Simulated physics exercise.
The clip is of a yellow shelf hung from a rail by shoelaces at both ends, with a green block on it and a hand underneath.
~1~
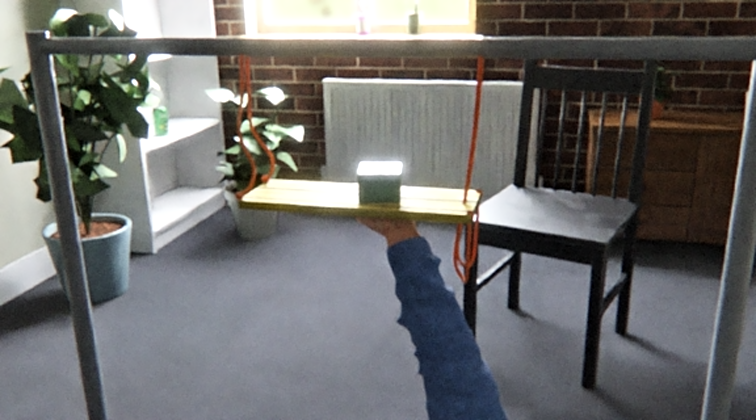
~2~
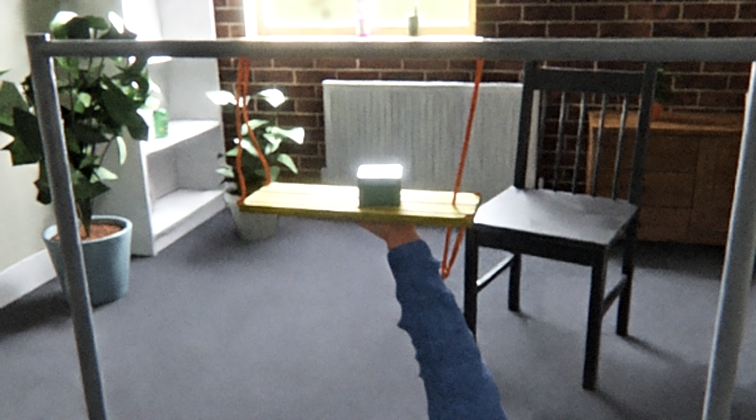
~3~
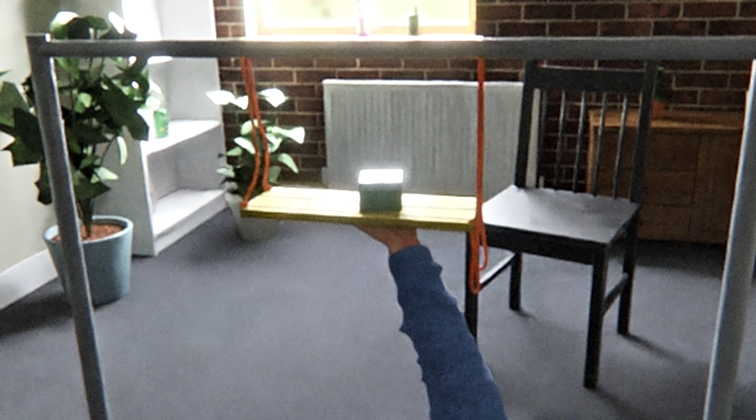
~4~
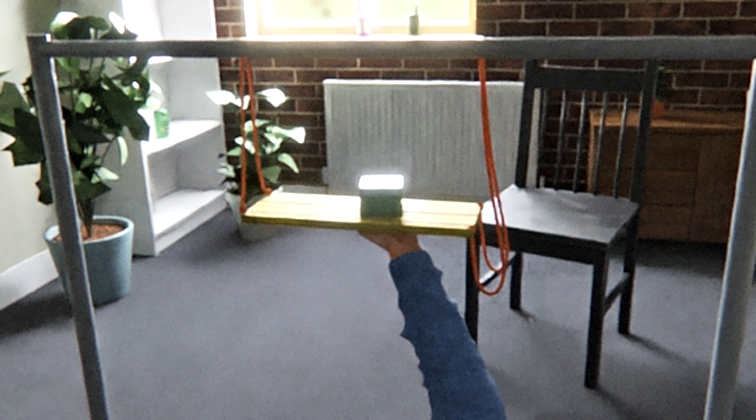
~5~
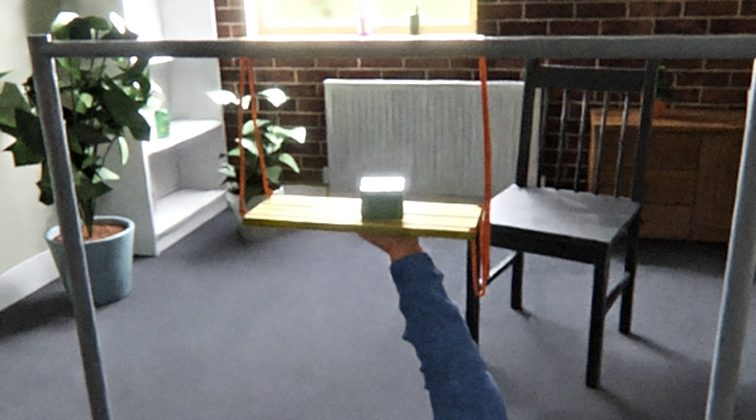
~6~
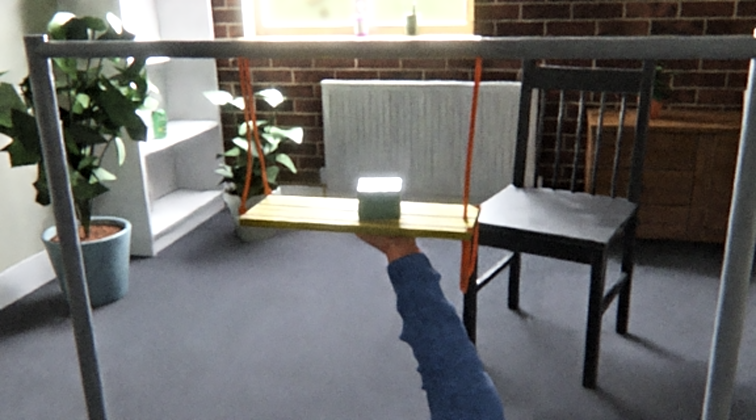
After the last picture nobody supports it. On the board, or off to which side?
In the end the green block goes off on the right.
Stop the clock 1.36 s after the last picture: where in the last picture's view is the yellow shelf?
Near (349, 277).
Then, 0.76 s later than the last view, board tipped 35° down to the right; block on the floor.
Then, 1.36 s later than the last view, board tipped 39° down to the right; block on the floor.
Finally, board tipped 39° down to the right; block on the floor. The green block tumbles from the right end.
